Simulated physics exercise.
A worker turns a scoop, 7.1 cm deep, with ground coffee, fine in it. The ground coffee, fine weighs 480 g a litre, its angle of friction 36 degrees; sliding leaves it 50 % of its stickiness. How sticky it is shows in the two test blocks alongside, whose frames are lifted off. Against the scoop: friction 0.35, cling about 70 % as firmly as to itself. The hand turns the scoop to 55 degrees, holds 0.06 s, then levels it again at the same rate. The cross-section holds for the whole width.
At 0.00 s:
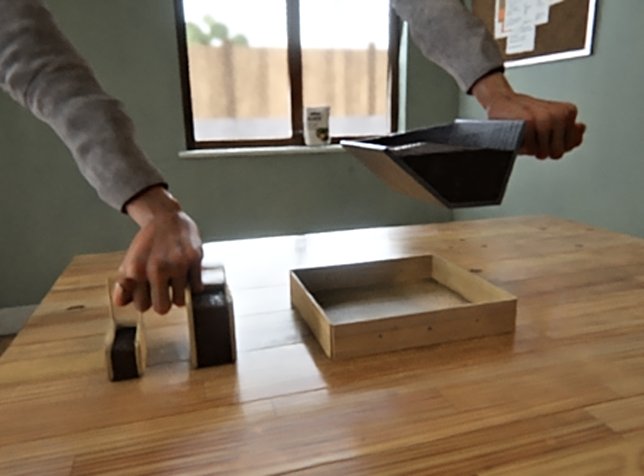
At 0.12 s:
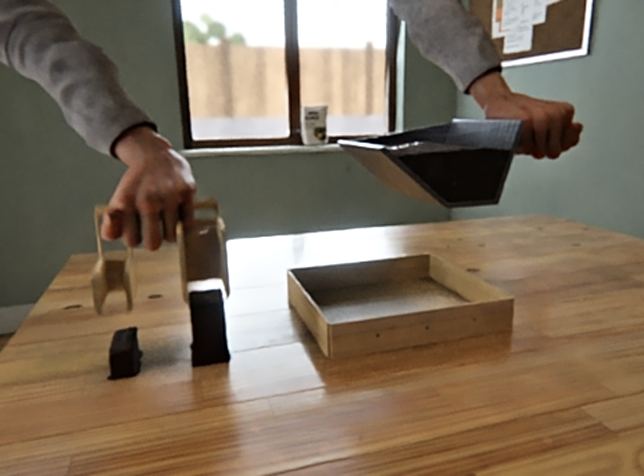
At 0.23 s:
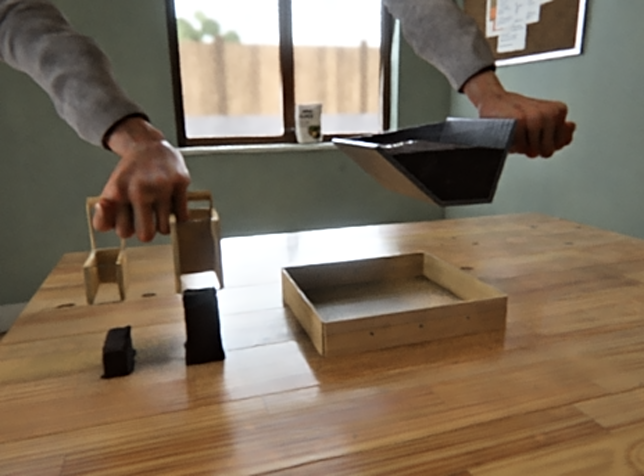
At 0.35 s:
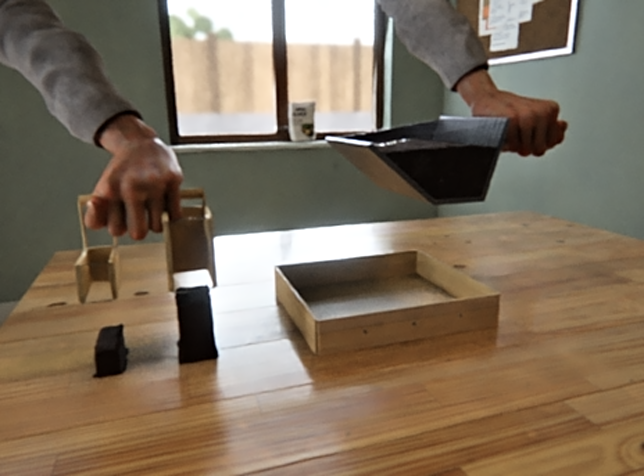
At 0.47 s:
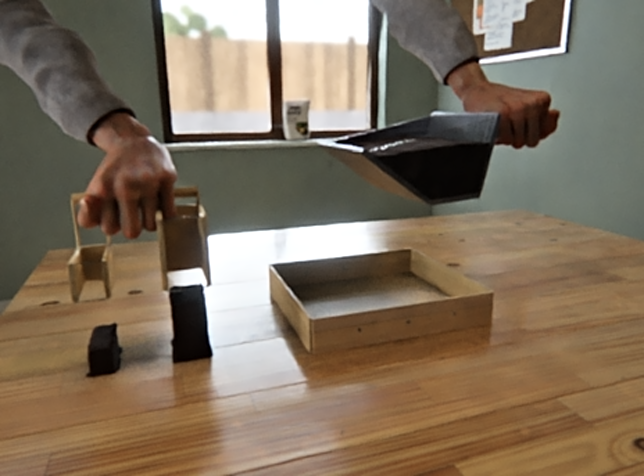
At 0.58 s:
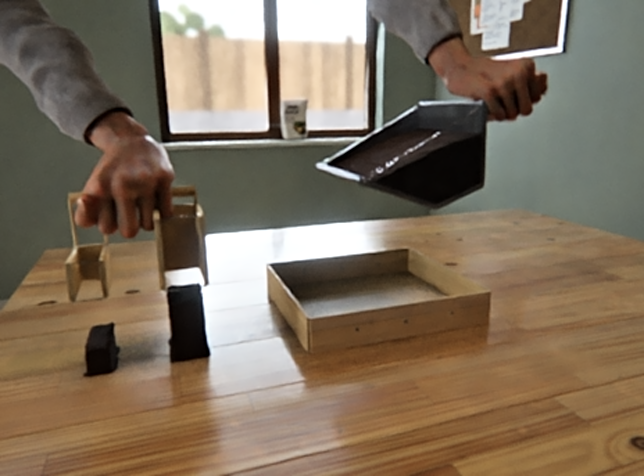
In the video, one hand lifts wooden casings off two dark blocks on a wooden table and holds them above, while the other holds a dark scoop beside a shallow wooden tray, then tilts it down toward the left.
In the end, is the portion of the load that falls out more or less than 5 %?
The portion of the load that falls out is less than 5 %.
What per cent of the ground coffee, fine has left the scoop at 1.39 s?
Some 0 per cent.
After 0.82 s, the scoop is at 53 degrees and 0 % has left it.
After 1.10 s, the scoop is at 43 degrees and 0 % has left it.
After 1.39 s, the scoop is at 2 degrees and 0 % has left it.
After 1.67 s, the scoop is at 0 degrees and 0 % has left it.
After 1.78 s, the scoop is at 0 degrees and 0 % has left it.
